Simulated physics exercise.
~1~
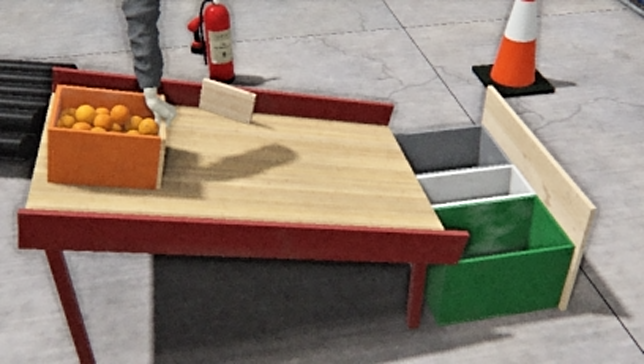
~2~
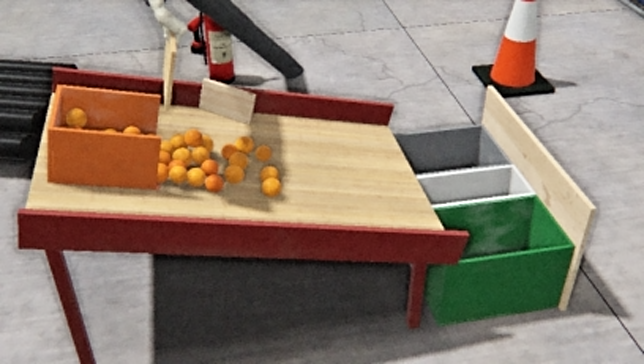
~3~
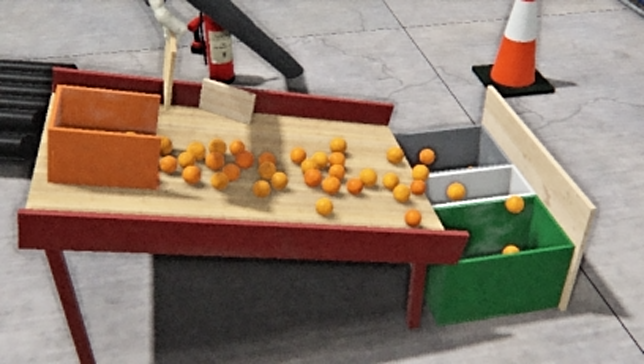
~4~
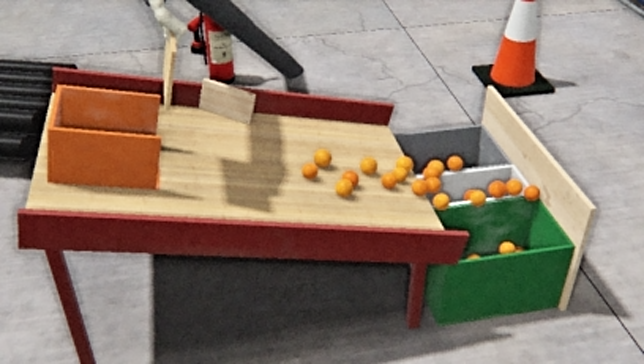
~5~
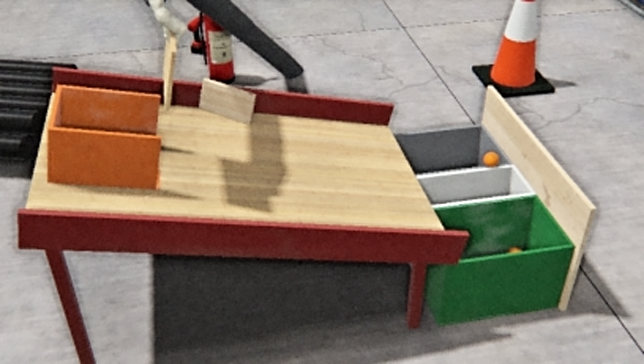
A robotic arm lifted a small wooden gate at the orange pen, and a load of oranges rolled right down the sloping table and dropped into the grey, white and green bins beneath its low edge, leaving the pen and tabletop empty.
